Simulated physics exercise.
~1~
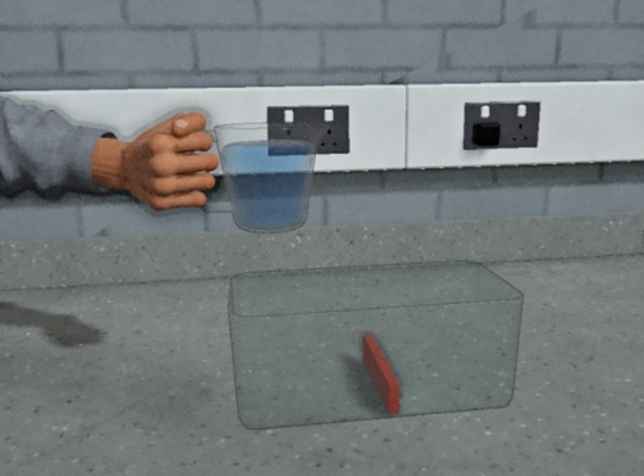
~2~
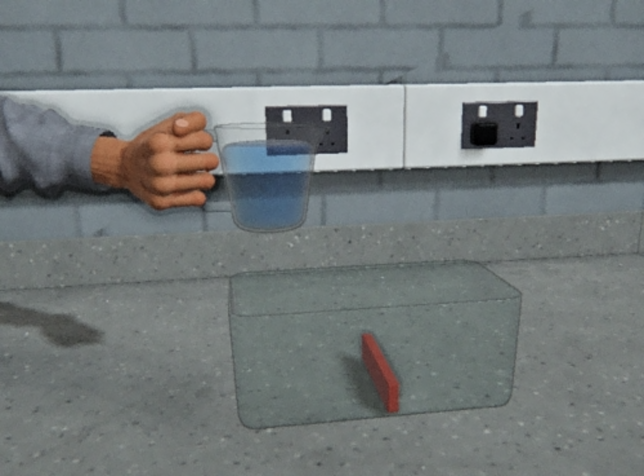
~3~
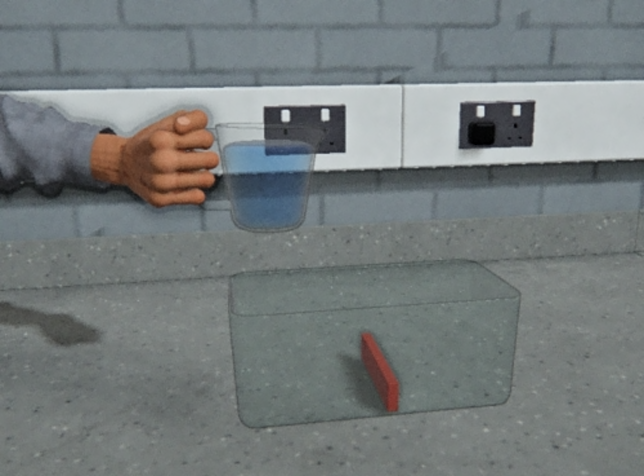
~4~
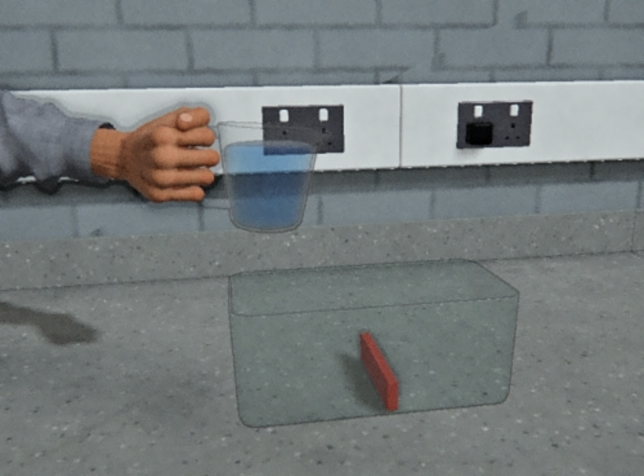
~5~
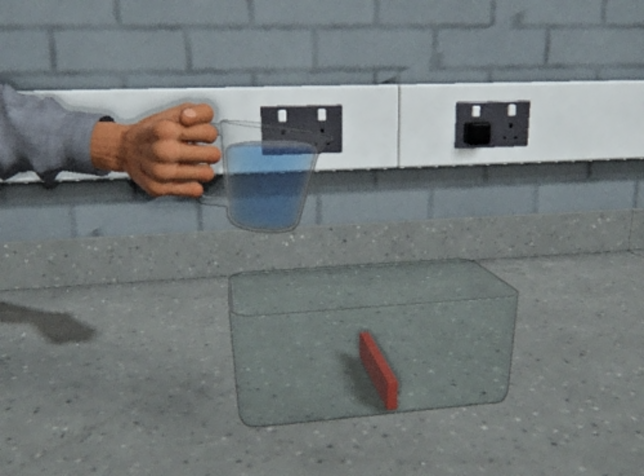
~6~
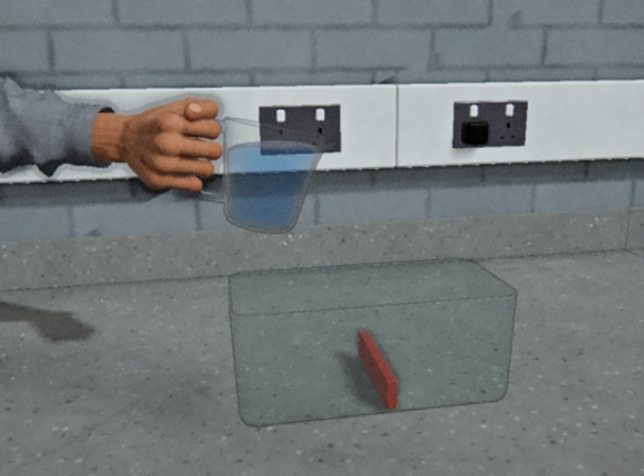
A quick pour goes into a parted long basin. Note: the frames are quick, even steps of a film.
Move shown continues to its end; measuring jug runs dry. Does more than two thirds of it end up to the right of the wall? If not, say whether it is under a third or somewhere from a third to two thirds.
Yes, the share right of the wall is the top band, beyond two thirds.
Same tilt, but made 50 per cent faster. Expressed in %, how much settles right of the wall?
Near 80 %.
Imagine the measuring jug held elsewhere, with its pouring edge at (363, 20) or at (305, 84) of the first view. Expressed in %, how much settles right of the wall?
In turn 85 % and 55 %.
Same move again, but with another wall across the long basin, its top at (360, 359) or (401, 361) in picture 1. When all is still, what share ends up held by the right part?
The first placement gives around 95 percent, the second 35 percent.
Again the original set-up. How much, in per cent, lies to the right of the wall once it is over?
Some 80 per cent.
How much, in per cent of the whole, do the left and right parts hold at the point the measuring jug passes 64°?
0 per cent left, 5 per cent right.
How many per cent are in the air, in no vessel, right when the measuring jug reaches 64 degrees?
Airborne fraction: Approx. 20 %.
A moment on, the measuring jug is tipped part way and 77 per cent is still to pour, 0 is left of the wall and 5 right of it.
Next, the measuring jug is tipped on its side and 25 per cent is still to pour, 6 is left of the wall and 51 right of it.
Then the measuring jug is tipped on its side and 2 per cent is still to pour, 14 is left of the wall and 81 right of it.
Later the measuring jug is tipped on its side and 0 per cent is still to pour, 18 is left of the wall and 81 right of it.
In the end 18 per cent lies left of the wall, 82 right of it and 1 outside.
